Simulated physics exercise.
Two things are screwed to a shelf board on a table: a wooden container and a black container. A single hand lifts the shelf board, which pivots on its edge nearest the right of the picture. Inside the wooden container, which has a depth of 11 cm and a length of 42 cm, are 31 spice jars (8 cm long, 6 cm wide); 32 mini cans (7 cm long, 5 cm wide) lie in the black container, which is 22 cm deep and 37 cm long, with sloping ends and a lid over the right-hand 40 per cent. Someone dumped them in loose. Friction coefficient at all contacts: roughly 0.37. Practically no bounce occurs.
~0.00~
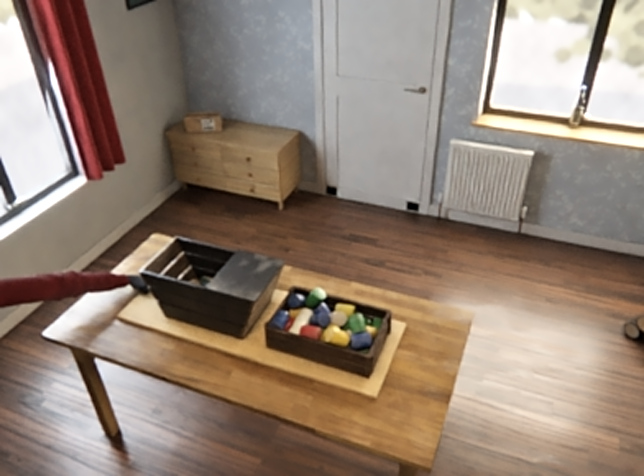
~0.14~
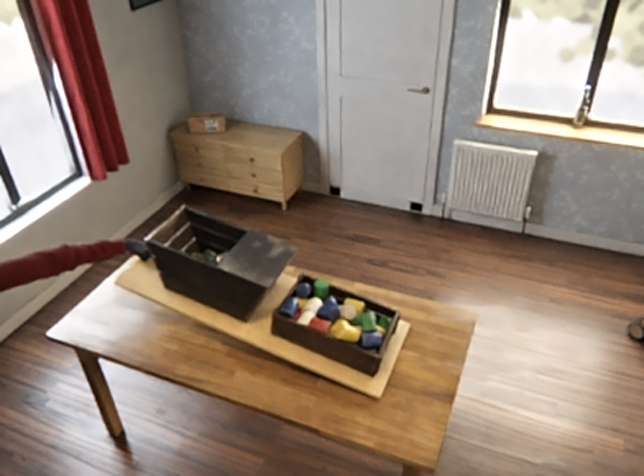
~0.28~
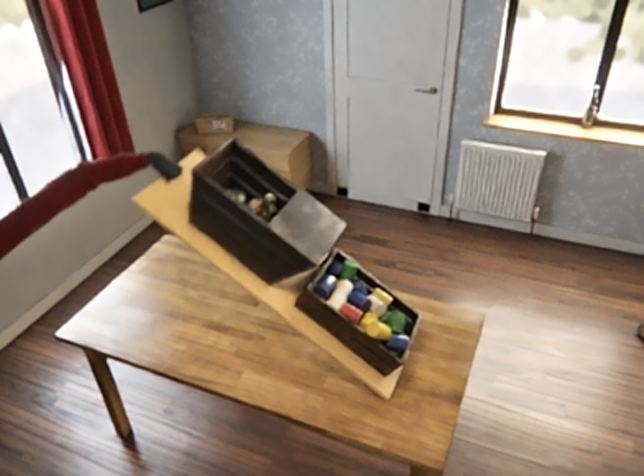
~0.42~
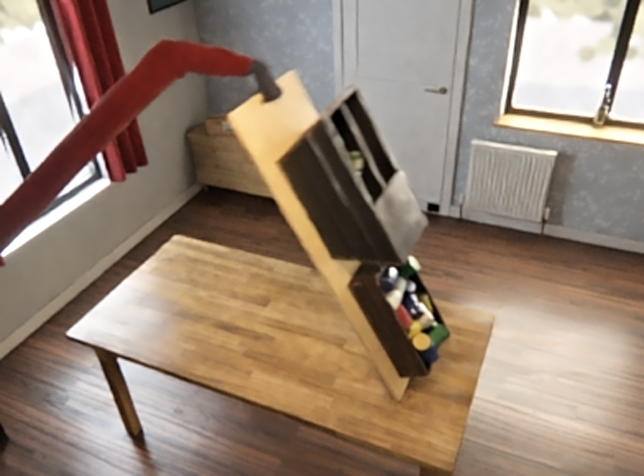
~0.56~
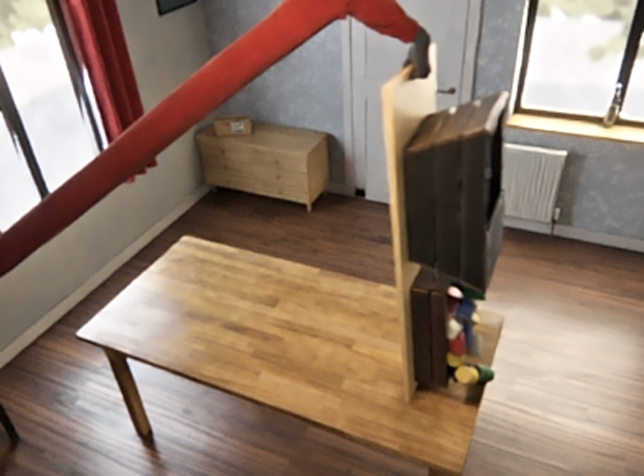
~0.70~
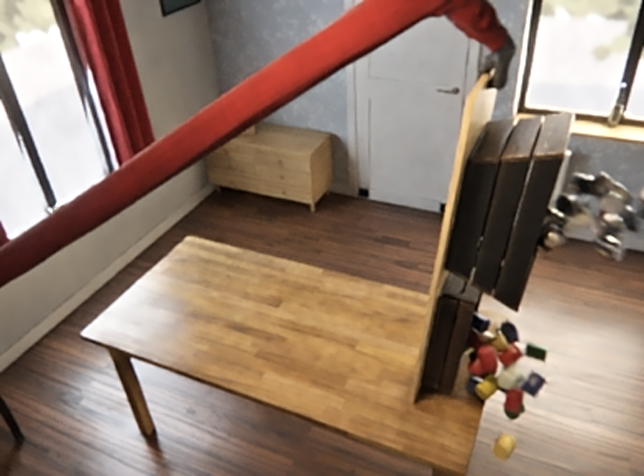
Red-sleeved arm lifting a board with two dark containers up past vertical on a table, colourful and metallic items tumbling out.
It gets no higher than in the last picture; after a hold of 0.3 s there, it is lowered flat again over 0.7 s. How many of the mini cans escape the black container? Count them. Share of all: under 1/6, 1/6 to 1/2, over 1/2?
Over 1/2.
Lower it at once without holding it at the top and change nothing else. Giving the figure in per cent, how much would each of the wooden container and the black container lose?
With that change, wooden container sheds 80 percent and black container sheds 60 percent.
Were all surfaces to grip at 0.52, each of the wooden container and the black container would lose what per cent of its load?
Wooden container 80, black container 60 per cent.
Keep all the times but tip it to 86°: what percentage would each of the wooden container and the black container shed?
Then wooden container 80 %, black container 40 %.
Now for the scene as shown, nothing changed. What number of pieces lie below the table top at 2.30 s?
Estimated number of pieces: About 45.
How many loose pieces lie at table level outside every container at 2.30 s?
Roughly 2 of them.
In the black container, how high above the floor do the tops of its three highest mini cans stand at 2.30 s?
It reaches close to 7 cm.
After 0.96 s, tilt 95°; the wooden container is down by 26 of 31 and the black container is down by 19 of 32.
After 1.28 s, tilt 62°; the wooden container is down by 26 of 31 and the black container is down by 19 of 32.
After 1.73 s, tilt 0°; the wooden container is down by 26 of 31 and the black container is down by 19 of 32.
When it is over (at 2.30 s), the wooden container is down by 26 of 31 and the black container is down by 19 of 32. Asked share, 19 of 32, 59 per cent.
